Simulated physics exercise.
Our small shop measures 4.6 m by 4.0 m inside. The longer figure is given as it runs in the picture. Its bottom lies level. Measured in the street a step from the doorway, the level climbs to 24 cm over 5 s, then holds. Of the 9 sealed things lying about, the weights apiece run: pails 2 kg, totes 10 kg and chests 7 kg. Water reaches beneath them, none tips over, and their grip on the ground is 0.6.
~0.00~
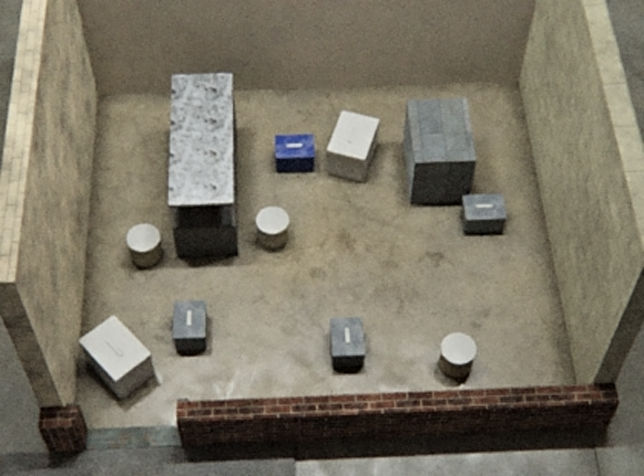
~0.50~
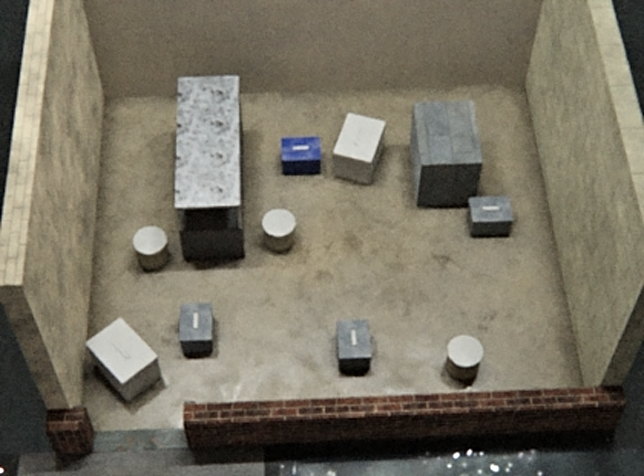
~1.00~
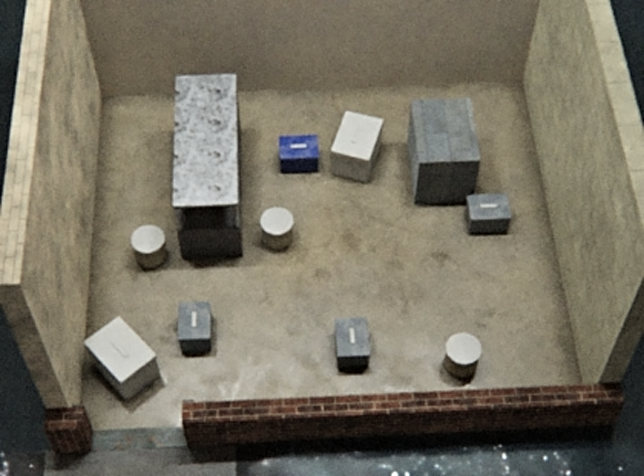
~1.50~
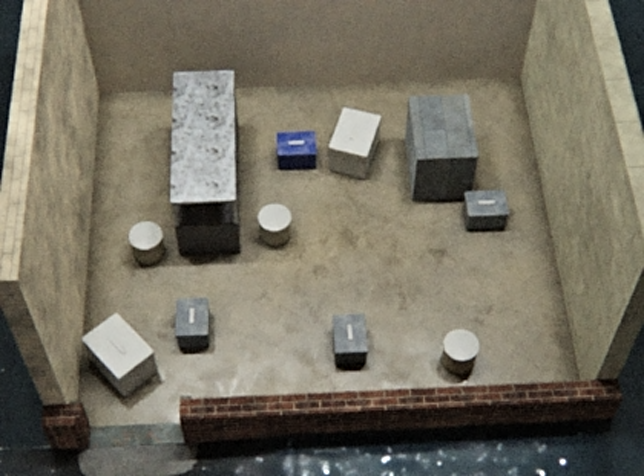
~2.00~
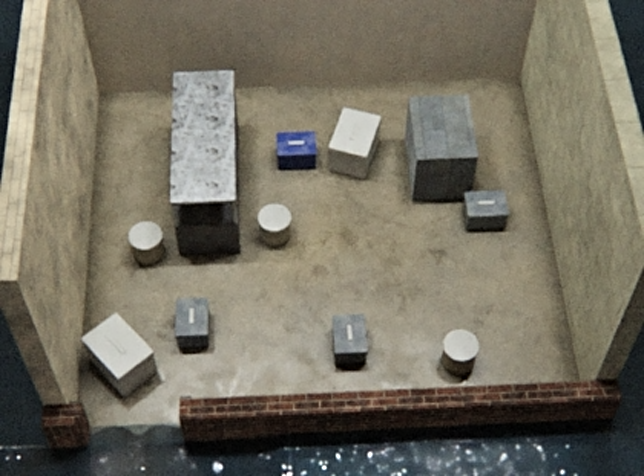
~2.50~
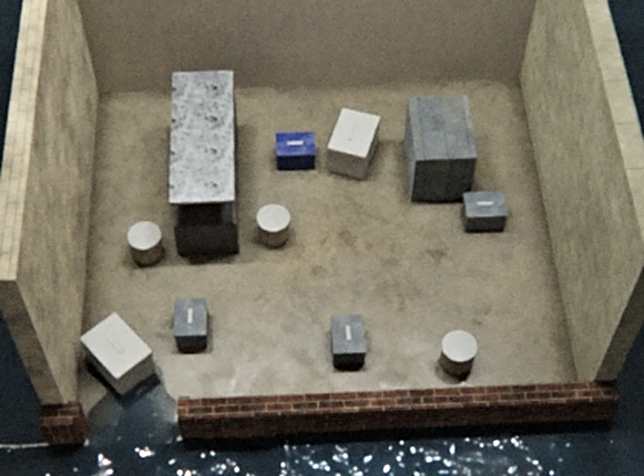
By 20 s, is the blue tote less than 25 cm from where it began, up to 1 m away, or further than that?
Movement: Limited.
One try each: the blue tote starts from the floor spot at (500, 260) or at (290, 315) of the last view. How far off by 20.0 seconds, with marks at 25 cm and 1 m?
The first time it wanders far off, the second time it wanders far off.
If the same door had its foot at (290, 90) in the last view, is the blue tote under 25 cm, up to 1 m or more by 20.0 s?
Observation: Blue tote large displacement.
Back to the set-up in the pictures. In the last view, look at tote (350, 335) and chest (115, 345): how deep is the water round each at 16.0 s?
First about 9 cm, second about 14 cm.
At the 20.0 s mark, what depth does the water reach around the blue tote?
Depth approx. 12 cm.
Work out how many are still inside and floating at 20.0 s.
My tally comes to 9.
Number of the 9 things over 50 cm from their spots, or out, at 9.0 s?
I count 3 of them.
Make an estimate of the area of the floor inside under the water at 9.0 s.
Wet area: Approx. 15 m2.
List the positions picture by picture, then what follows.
The first frame shows the blue tote at (295, 146), on the bottom; water covers 0.0 m2; 0 of 9 have shifted.
The second frame shows the blue tote at (301, 149), on the bottom; water covers 0.0 m2; 0 of 9 have shifted.
The third frame shows the blue tote at (299, 147), on the bottom; water covers 0.0 m2; 0 of 9 have shifted.
The fourth frame shows the blue tote at (296, 143) rests on the ground; 0.0 m2 under water; 0 of 9 have shifted.
The fifth frame shows the blue tote at (296, 143), on the bottom; water covers 0.0 m2; 0 of 9 have shifted.
The sixth frame shows the blue tote at (295, 144) rests on the ground; water covers 0.2 m2; 0 of 9 have shifted.
After 4.0 s the blue tote is near (295, 144), 0.0 m from its start, aground; 0 afloat.
After 9.0 s the blue tote is near (295, 144), 0.0 m from its start, aground; 3 afloat.
After 16.0 s the blue tote is near (295, 142), 0.0 m from its start, aground; 8 afloat.
After 20.0 s the blue tote is near (267, 90), 0.8 m from its start, afloat; 9 afloat.
